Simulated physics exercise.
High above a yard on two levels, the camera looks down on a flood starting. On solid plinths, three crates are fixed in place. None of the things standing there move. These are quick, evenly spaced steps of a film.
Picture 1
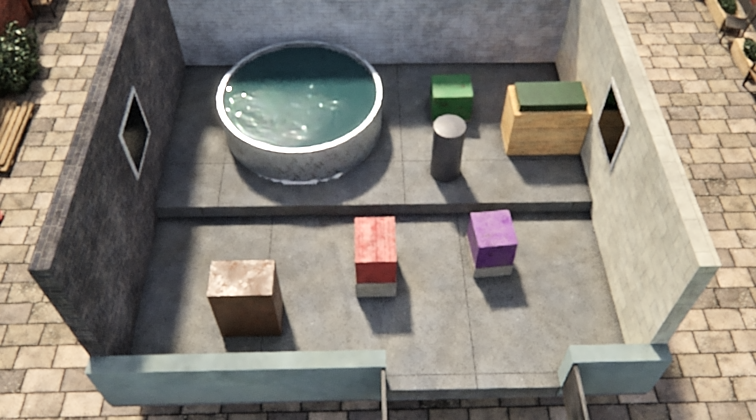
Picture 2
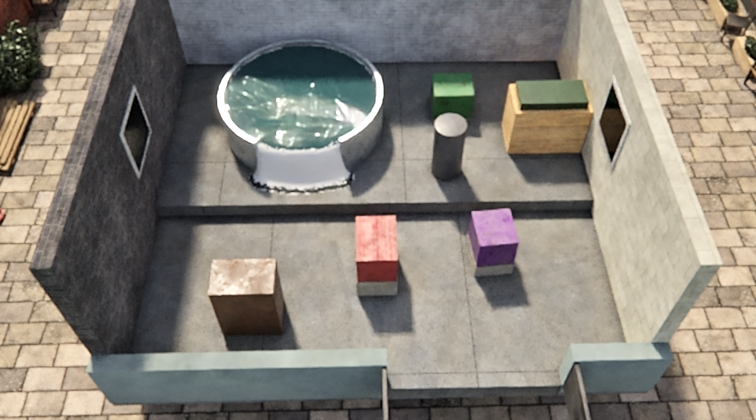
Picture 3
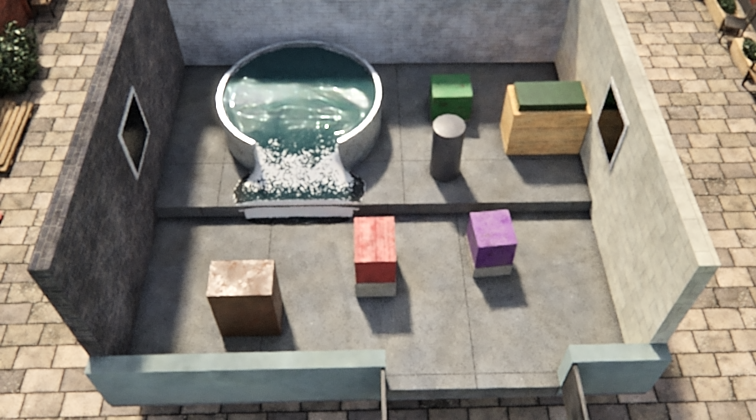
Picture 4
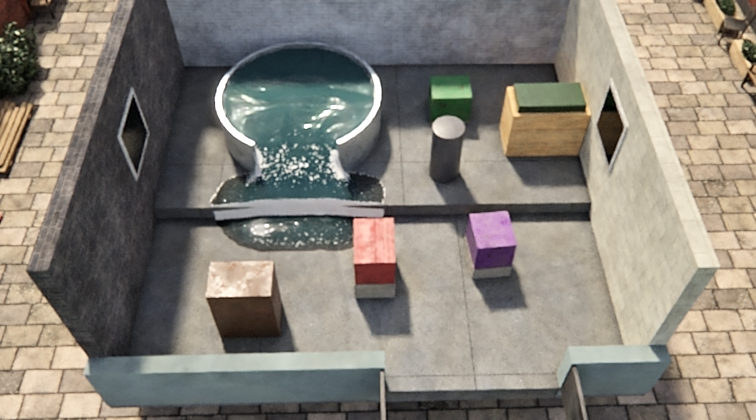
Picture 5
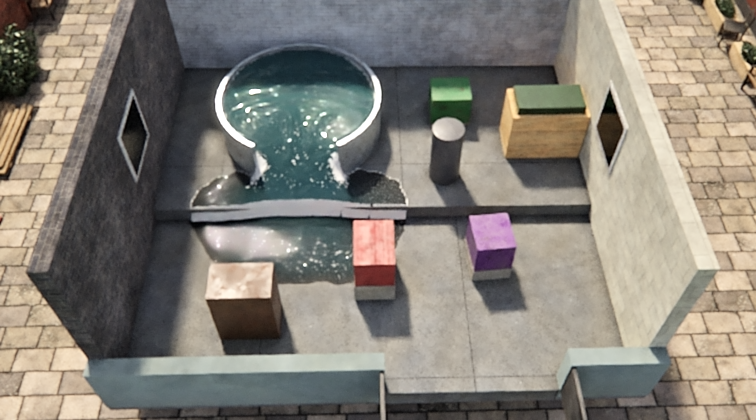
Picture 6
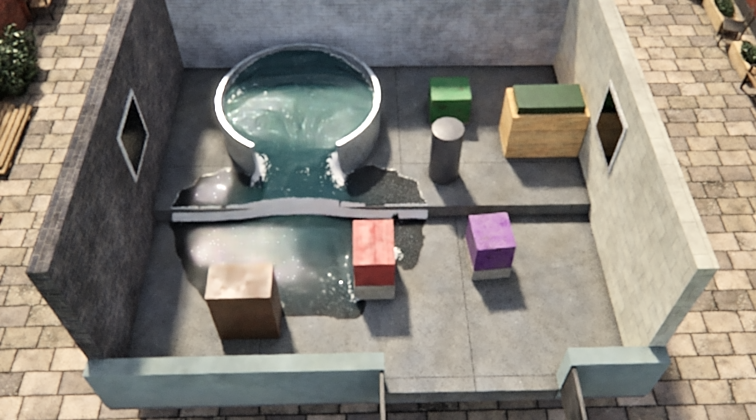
In a walled yard on two levels, water burst from the front of a round pool, poured over the step, and spread across the lower floor around the brown and red blocks.
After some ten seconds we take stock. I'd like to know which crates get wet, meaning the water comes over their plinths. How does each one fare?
The green crate does not get wet. The red crate does not get wet. The purple crate does not get wet.
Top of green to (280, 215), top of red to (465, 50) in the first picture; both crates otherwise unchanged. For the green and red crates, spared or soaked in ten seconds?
The green crate gets flooded, while the red crate stays clear.
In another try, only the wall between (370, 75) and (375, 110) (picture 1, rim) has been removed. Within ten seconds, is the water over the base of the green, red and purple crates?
The green crate is flooded, the red crate is untouched and the purple crate is untouched.
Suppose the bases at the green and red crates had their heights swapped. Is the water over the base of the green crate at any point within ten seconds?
The green crate stays clear.
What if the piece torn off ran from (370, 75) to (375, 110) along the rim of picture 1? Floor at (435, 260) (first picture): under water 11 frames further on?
Submerged.
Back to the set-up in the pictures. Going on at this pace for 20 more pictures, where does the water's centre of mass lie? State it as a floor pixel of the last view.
I'd mark it close to (307, 229).
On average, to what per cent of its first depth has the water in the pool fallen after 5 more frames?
Near 70 in a hundred.
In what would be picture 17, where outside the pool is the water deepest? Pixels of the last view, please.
Estimated pixel: (333, 377).
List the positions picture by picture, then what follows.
In the first picture, still water in the pool at (300, 96).
In the second picture, water pours out at (300, 168) and has run to (254, 175).
In the third picture, the front is at (358, 195), out from the gap at (299, 171).
In the fourth picture, the front is at a hidden place, out from the gap at (298, 174).
In the fifth picture, water pours out at (298, 176) and has run to a hidden place.
In the sixth picture, the front is at (354, 312), out from the gap at (298, 175).
A moment on, water covers 30 % of the floor; the green crate not reached, the red crate water round its plinth, the purple crate water round its plinth.
Next, water covers 40 % of the floor; the green crate not reached, the red crate water round its plinth, the purple crate water round its plinth.
Then, water covers 55 % of the floor; the green crate not reached, the red crate water round its plinth, the purple crate water round its plinth.
Later, water covers 60 % of the floor; the green crate not reached, the red crate water round its plinth, the purple crate water round its plinth.
In the end, water covers 55 % of the floor; the green crate stayed above the water, the red crate stayed above the water, the purple crate stayed above the water.
